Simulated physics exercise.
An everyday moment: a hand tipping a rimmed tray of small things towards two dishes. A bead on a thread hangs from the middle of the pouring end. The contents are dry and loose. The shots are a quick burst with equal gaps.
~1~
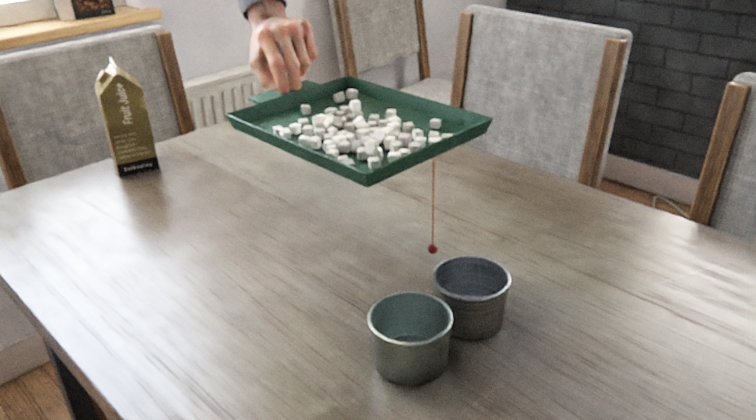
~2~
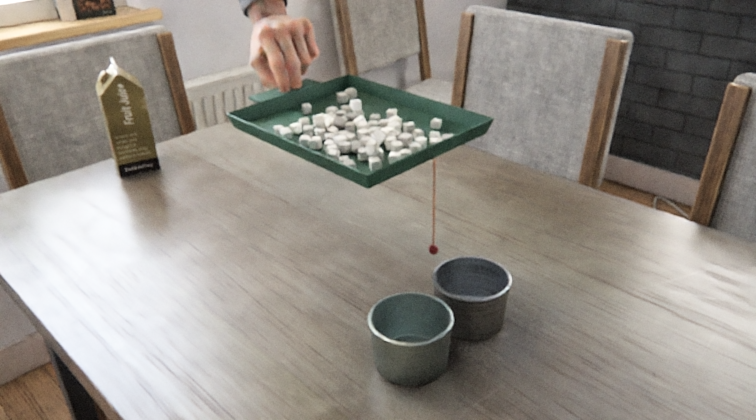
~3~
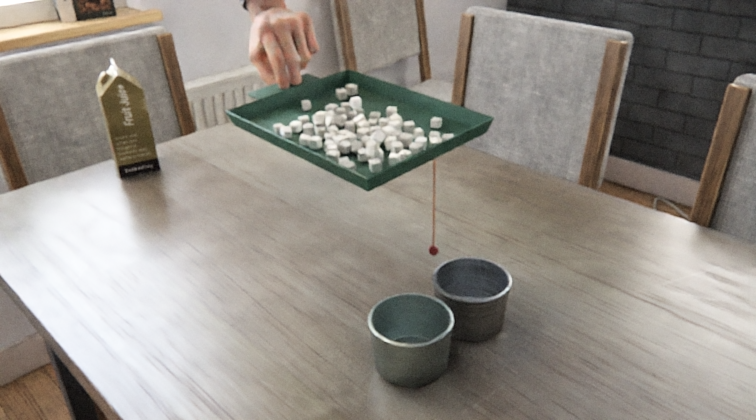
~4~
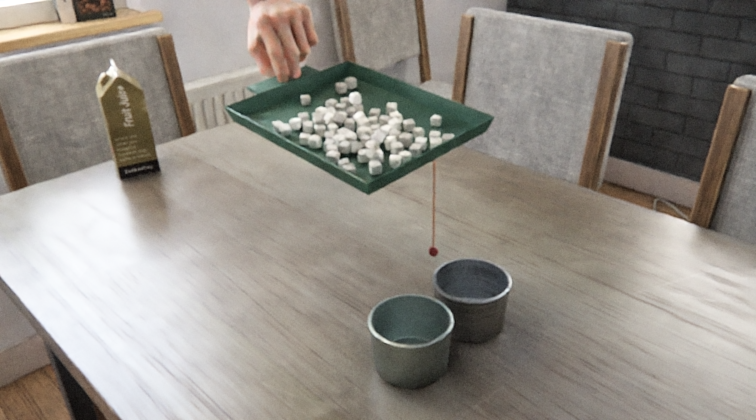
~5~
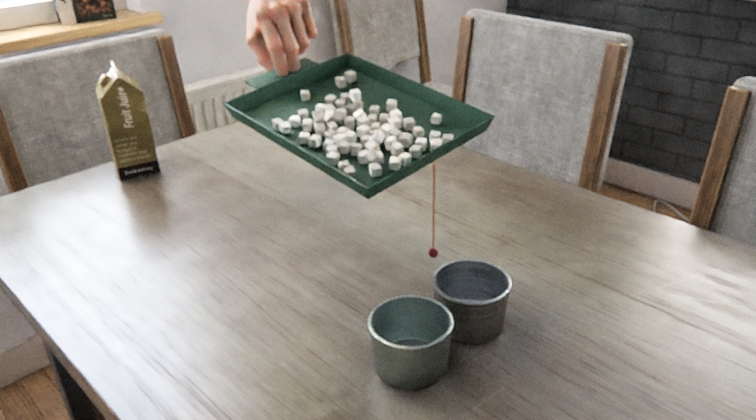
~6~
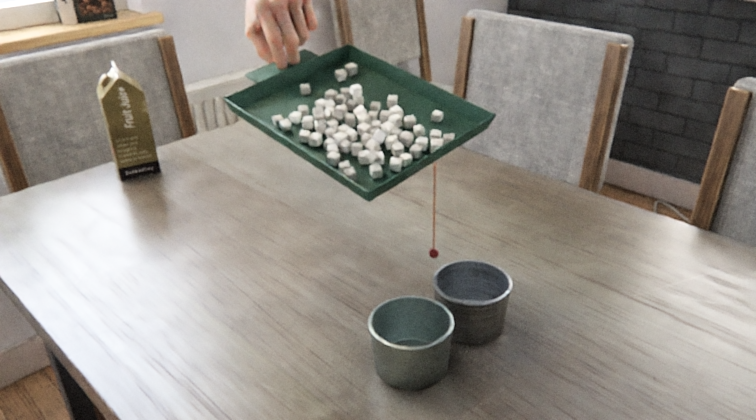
At a wooden dining table, a hand held a green tray of white cubes above two metal dishes, a bead hanging from its edge, and slowly tilted it slightly, its near corner dipping a little.
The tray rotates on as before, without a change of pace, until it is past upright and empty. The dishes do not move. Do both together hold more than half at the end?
Together they catch only the smaller part.
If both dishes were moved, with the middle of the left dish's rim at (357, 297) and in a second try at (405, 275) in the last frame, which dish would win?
First left, then the dish on the left.
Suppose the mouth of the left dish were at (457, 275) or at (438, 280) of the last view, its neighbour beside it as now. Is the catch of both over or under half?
First not half, then the smaller part.
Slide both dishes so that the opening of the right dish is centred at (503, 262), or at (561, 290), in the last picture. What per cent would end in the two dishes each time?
Roughly 10 per cent, and 0 per cent.
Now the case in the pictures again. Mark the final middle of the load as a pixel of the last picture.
Roughly at (350, 338).
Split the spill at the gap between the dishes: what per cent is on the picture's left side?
Close to 100 per cent.
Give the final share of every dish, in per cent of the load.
Left dish: 0 %, right dish: 0 %.
Just after the last frame, tray tipped steeply; every one on the tray.
A moment on, tray tipped right over; the larger part on the tray; about a tenth outside both; about a tenth in the air.
Further on, tray tipped past a quarter turn; about a tenth in the left dish; almost all outside both.
When it is over, tray tipped past a quarter turn; about a tenth in the left dish; not one in the right dish; almost all outside both.
